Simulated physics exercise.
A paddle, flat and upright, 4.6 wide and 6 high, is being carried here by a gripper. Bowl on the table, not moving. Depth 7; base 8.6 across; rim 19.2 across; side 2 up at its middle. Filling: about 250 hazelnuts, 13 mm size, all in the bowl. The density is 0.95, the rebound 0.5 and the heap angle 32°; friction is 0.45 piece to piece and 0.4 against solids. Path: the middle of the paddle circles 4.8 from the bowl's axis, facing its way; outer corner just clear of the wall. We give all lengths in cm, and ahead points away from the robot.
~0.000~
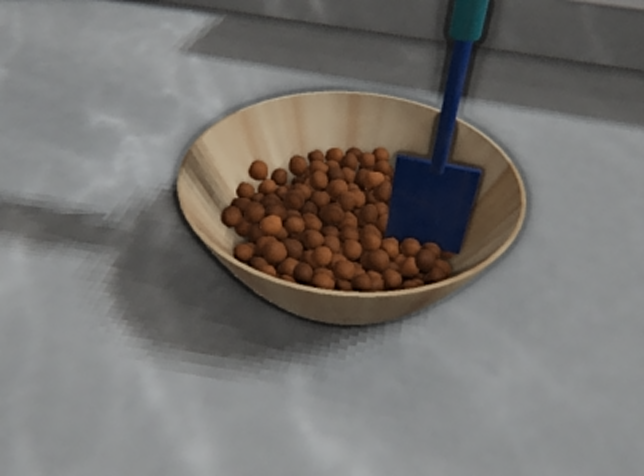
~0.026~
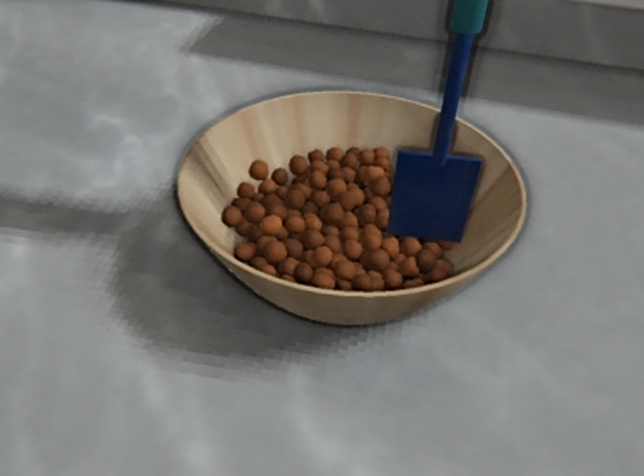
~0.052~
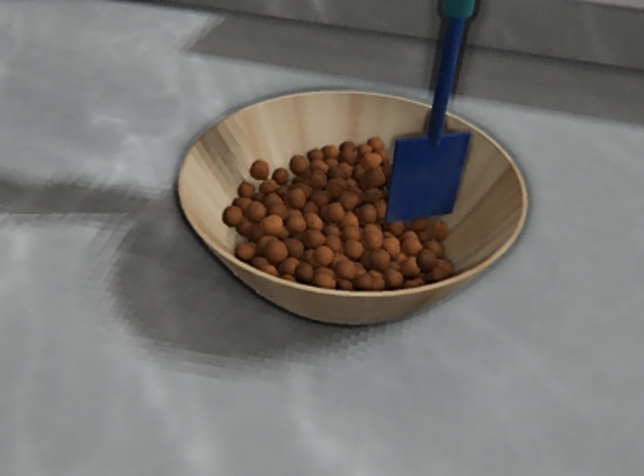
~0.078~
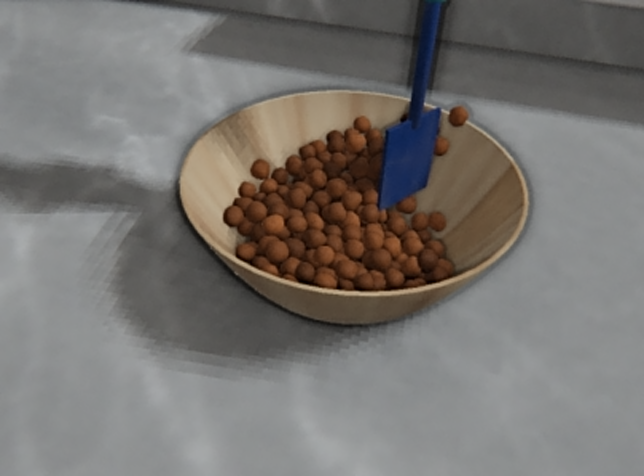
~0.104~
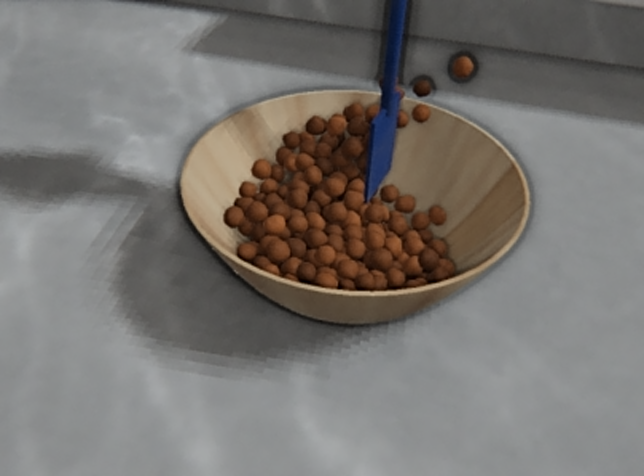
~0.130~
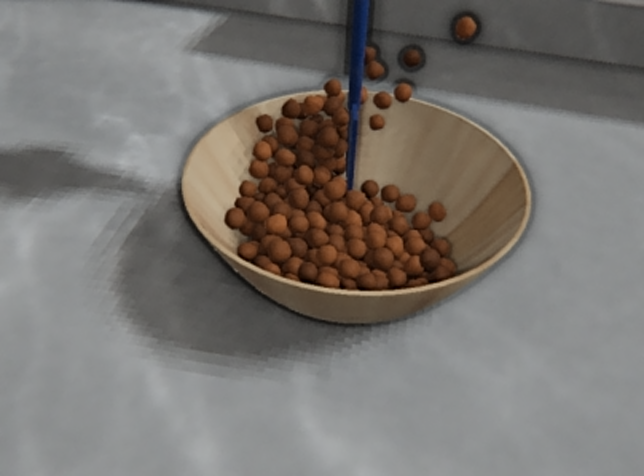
In the video, a blue paddle with a teal handle lifts slightly, then sweeps leftward through round brown hazelnuts in a stationary wooden bowl, turning edge-on as it pushes them up the far side and several fly above the rim.
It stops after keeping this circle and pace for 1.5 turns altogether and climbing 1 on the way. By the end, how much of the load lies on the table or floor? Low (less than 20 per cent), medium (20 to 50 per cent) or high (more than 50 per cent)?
The share is medium, between 20 and 50 per cent.
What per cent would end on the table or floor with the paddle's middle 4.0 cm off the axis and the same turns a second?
In that case some 30 %.
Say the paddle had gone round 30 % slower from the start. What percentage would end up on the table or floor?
15 %.
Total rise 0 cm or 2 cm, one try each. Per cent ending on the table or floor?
Estimates: 40 % and 25 %.
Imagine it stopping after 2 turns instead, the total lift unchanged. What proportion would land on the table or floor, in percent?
Roughly 35 percent would end up there.
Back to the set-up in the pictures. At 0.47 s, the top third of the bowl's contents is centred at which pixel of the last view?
I'd put it close to (380, 169).
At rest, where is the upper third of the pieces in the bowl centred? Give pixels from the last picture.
Roughly pixel (346, 222).
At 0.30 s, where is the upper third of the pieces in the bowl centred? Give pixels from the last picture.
About (356, 270).
After 0.30 s, 272° round, highest piece 12 above the table; 212 in the bowl, 9 on the table or floor, 27 in flight or on the tool.
After 0.47 s, 78° round, highest piece 9 above the table; 186 in the bowl, 50 on the table or floor, 12 in flight or on the tool.
After 0.76 s, 180° round, highest piece 6 above the table; 175 in the bowl, 73 on the table or floor.
After 1.46 s, 180° round, highest piece 5 above the table; 175 in the bowl, 73 on the table or floor.
In the end, 175 in the bowl, 73 on the table or floor. That is 29 % on the table or floor.
